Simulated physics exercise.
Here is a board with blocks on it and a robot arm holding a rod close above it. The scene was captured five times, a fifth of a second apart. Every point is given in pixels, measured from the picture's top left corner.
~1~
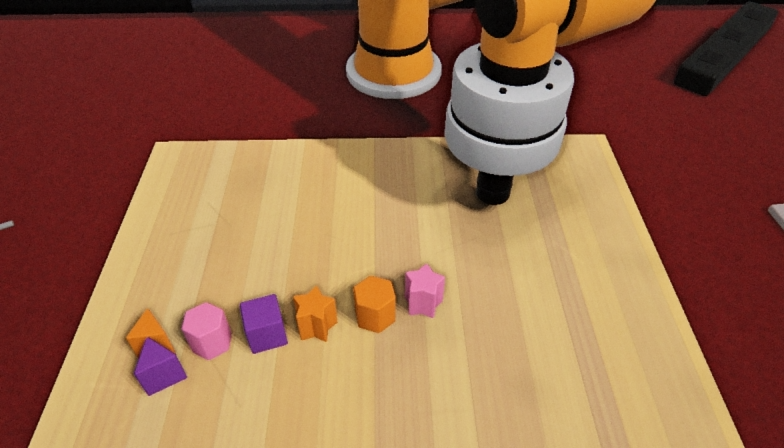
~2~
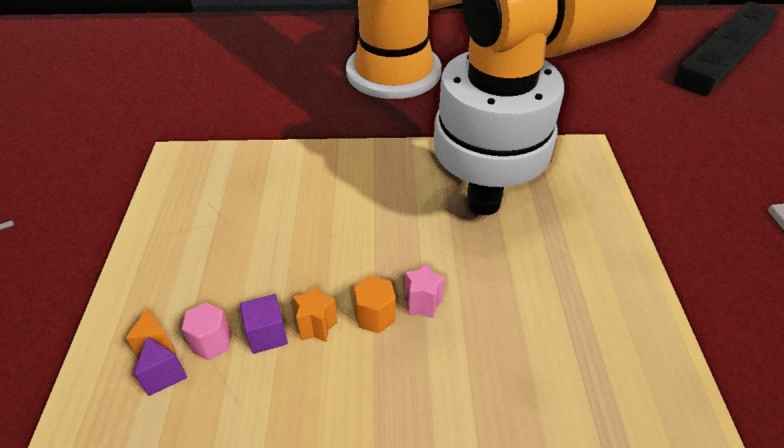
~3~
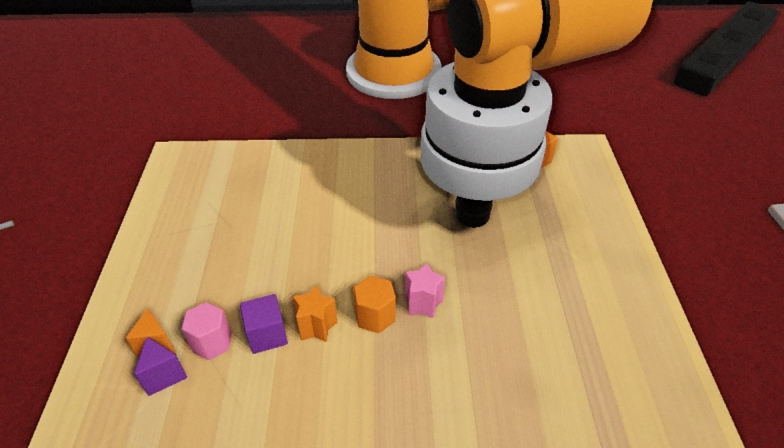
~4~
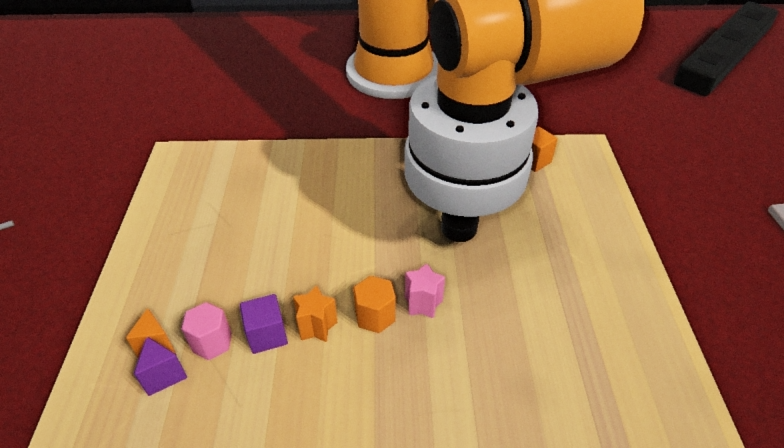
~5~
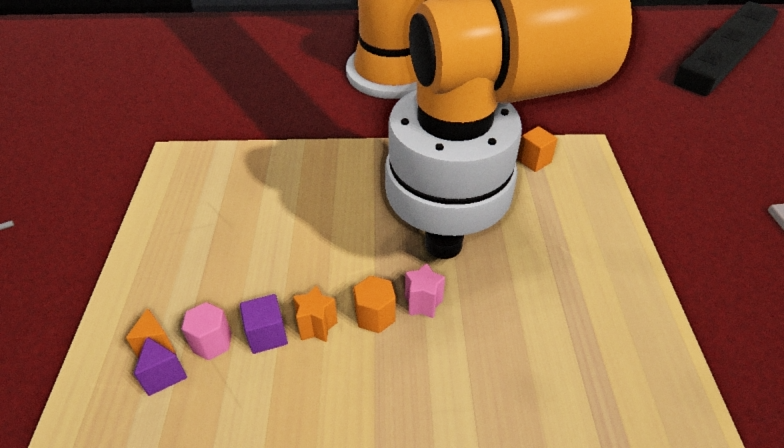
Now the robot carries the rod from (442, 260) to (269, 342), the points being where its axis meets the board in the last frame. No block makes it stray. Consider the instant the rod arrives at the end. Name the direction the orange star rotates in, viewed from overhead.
From above, the turn goes anticlockwise.
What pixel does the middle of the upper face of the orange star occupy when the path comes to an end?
In the picture, that point is around (253, 350).
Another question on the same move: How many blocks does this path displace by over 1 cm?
There will be three or more blocks that move more than 1 cm.
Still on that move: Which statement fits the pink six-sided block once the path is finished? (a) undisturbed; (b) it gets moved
b - it gets moved.
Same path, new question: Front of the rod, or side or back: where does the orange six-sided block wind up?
Looking at the end of the path, the orange six-sided block has slipped free of the rod.
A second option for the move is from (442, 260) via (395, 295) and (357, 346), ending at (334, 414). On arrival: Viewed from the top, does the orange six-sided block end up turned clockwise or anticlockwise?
It twists with the clock when seen from above.
The first path, step by step. One third of the way, rod at (389, 272); nothing pushed yet.
Two thirds of the way, rod at (328, 300); orange star at (300, 311); orange six-sided block at (358, 312), turned 45° anticlockwise.
At the end, rod at (265, 329); pink six-sided block at (185, 319), turned 25° clockwise; purple square at (215, 335), turned 40° clockwise; orange star at (253, 350), turned 35° anticlockwise; orange six-sided block at (358, 312), turned 45° anticlockwise.
